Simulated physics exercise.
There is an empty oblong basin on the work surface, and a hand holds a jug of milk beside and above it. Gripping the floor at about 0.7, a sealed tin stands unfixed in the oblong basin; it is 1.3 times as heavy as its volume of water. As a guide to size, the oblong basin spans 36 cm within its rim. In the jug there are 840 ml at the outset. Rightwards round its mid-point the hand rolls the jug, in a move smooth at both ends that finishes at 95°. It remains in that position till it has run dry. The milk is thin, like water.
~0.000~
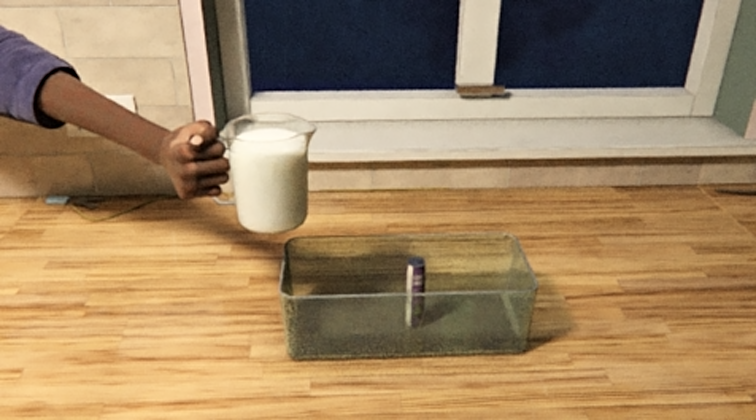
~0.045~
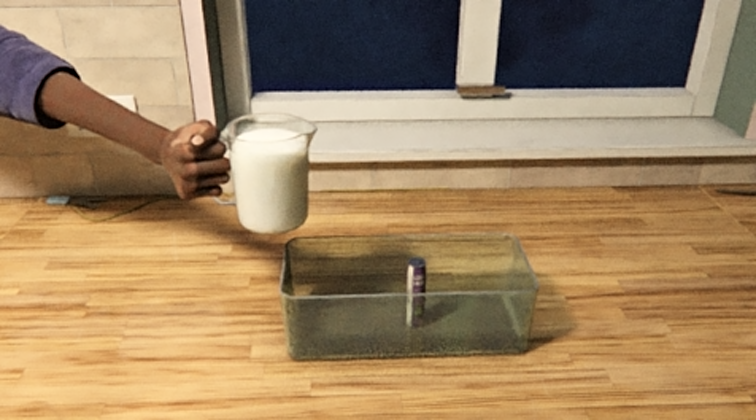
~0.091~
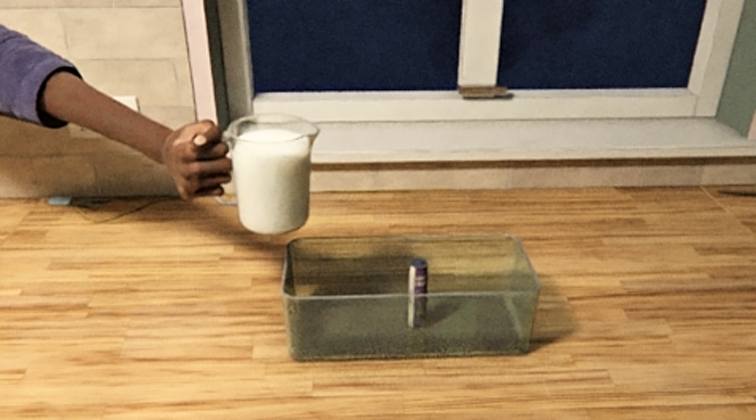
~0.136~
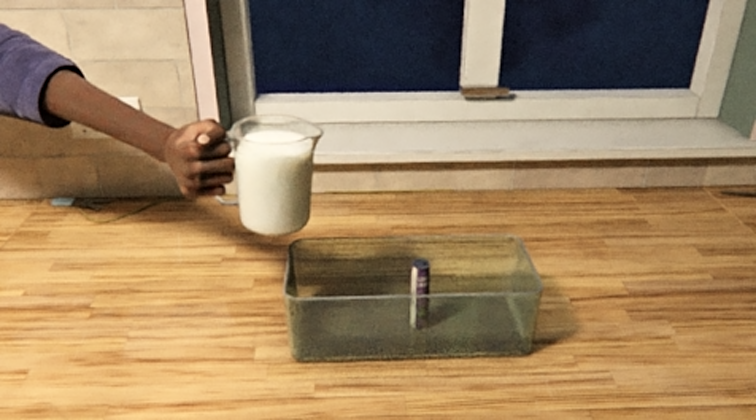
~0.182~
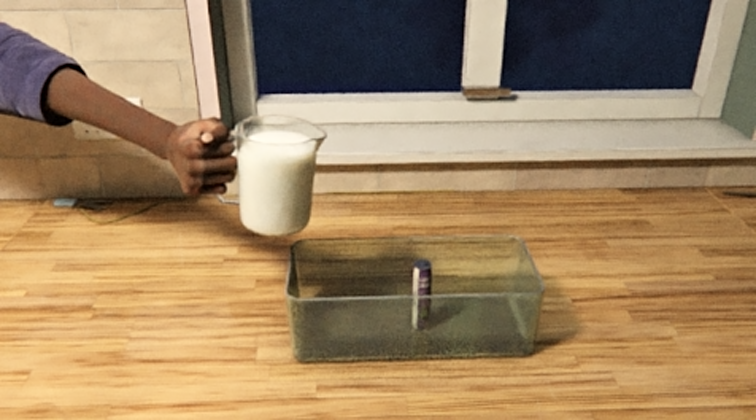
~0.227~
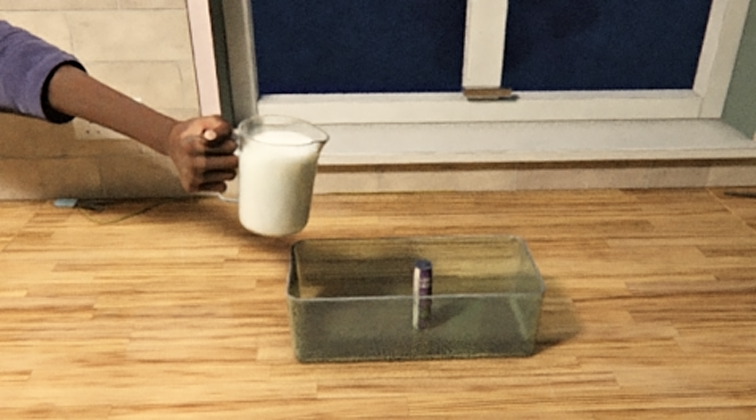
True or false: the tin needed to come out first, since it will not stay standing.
False.
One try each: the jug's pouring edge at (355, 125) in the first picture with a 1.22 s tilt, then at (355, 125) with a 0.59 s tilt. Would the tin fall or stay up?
First it tips over; then it tips over.
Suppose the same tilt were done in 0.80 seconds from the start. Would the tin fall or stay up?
Holds steady.
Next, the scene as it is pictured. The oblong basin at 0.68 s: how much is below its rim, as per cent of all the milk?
Estimate - around 1 in a hundred parts.
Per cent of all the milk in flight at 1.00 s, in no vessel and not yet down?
Estimate: About 20 in a hundred.
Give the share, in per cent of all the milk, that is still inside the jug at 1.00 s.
Around 48 in a hundred.
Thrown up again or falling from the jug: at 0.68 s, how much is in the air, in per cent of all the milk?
Estimate: About 10 % of all of it.
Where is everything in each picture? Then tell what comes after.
In the first picture, it leans 0°; its right rim is at (316, 128); the milk meets the walls at (230, 140) and (307, 139); the oblong basin's rim runs from (283, 266) to (526, 261); the tin's top is at (416, 265).
In the second picture, it leans 0°; its right rim is at (317, 128); the milk meets the walls at (231, 141) and (308, 140).
In the third picture, it leans 1°; its right rim is at (320, 130); the milk meets the walls at (233, 142) and (310, 141).
In the fourth picture, it leans 3°; its right rim is at (323, 132); the milk meets the walls at (237, 142) and (313, 143).
In the fifth picture, it leans 5°; its right rim is at (327, 134); the milk meets the walls at (241, 143) and (317, 143).
In the sixth picture, it leans 8°; its right rim is at (330, 137); the milk meets the walls at (243, 144) and (319, 144).
By 0.68 s the tilt is 55° and 89 per cent is still to pour; the tin stands where it began.
By 1.00 s the tilt is 88° and 49 per cent is still to pour; the tin stands where it began.
By 1.35 s the tilt is 95° and 11 per cent is still to pour; the tin stands where it began.
By 1.72 s the tilt is 95° and 2 per cent is still to pour; the tin stands where it began.
At rest the tin stands where it began.
